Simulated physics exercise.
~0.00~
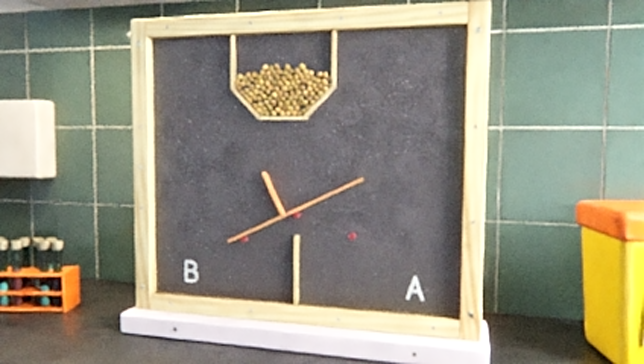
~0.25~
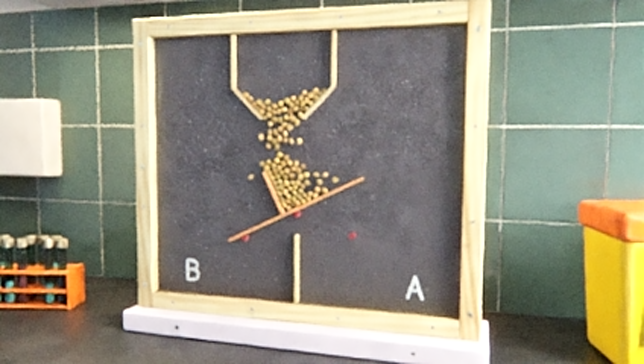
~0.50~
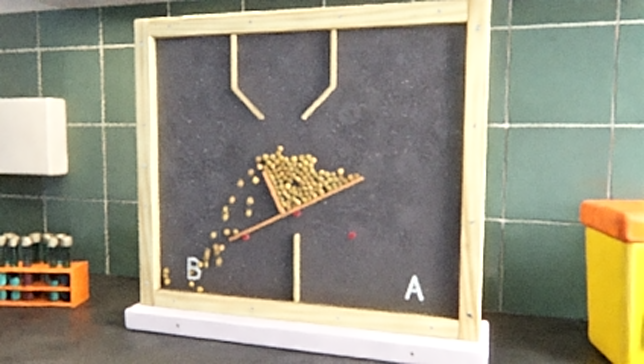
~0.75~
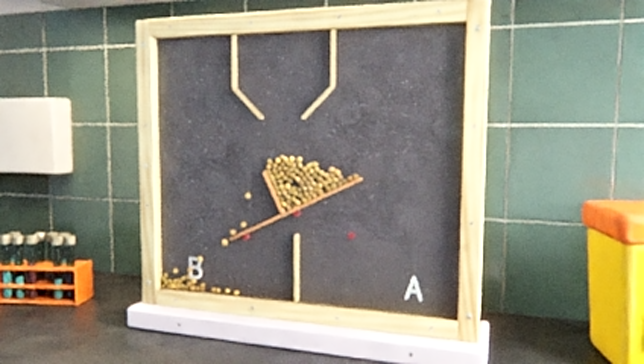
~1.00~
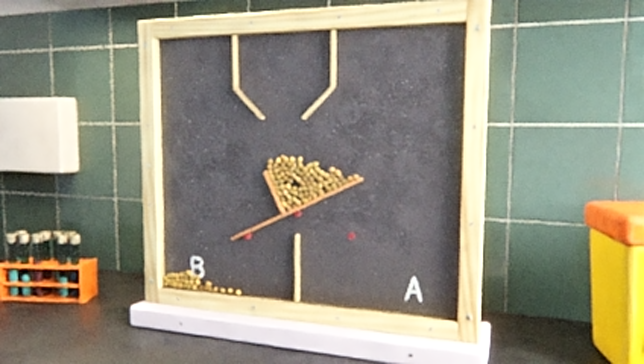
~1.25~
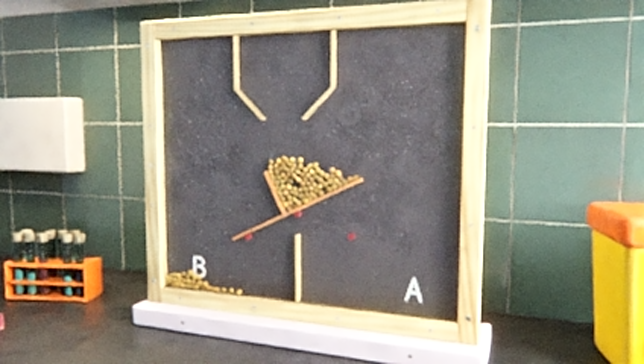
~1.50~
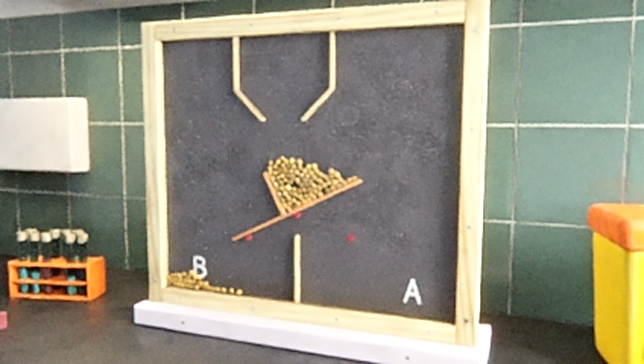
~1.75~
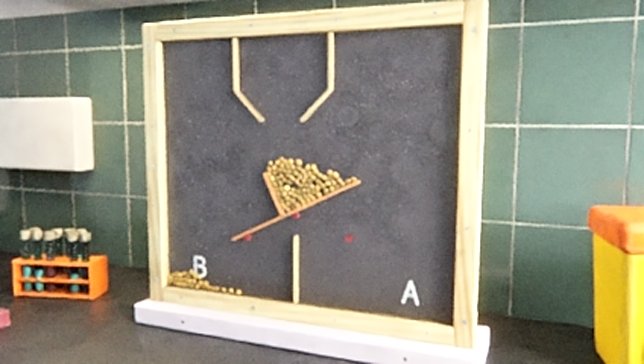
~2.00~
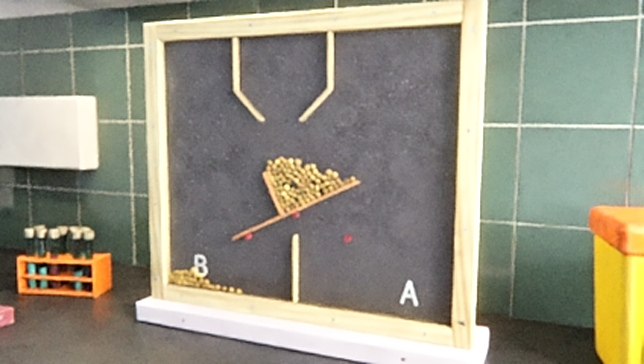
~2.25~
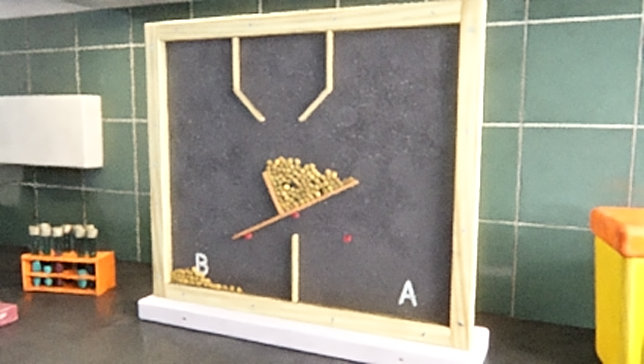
The video shows small round beads dropping from a hopper onto a tilted orange tray in a framed board, where some spill off the lower left end into bin B before everything settles, leaving most piled on the tray, some in B, and bin A empty.
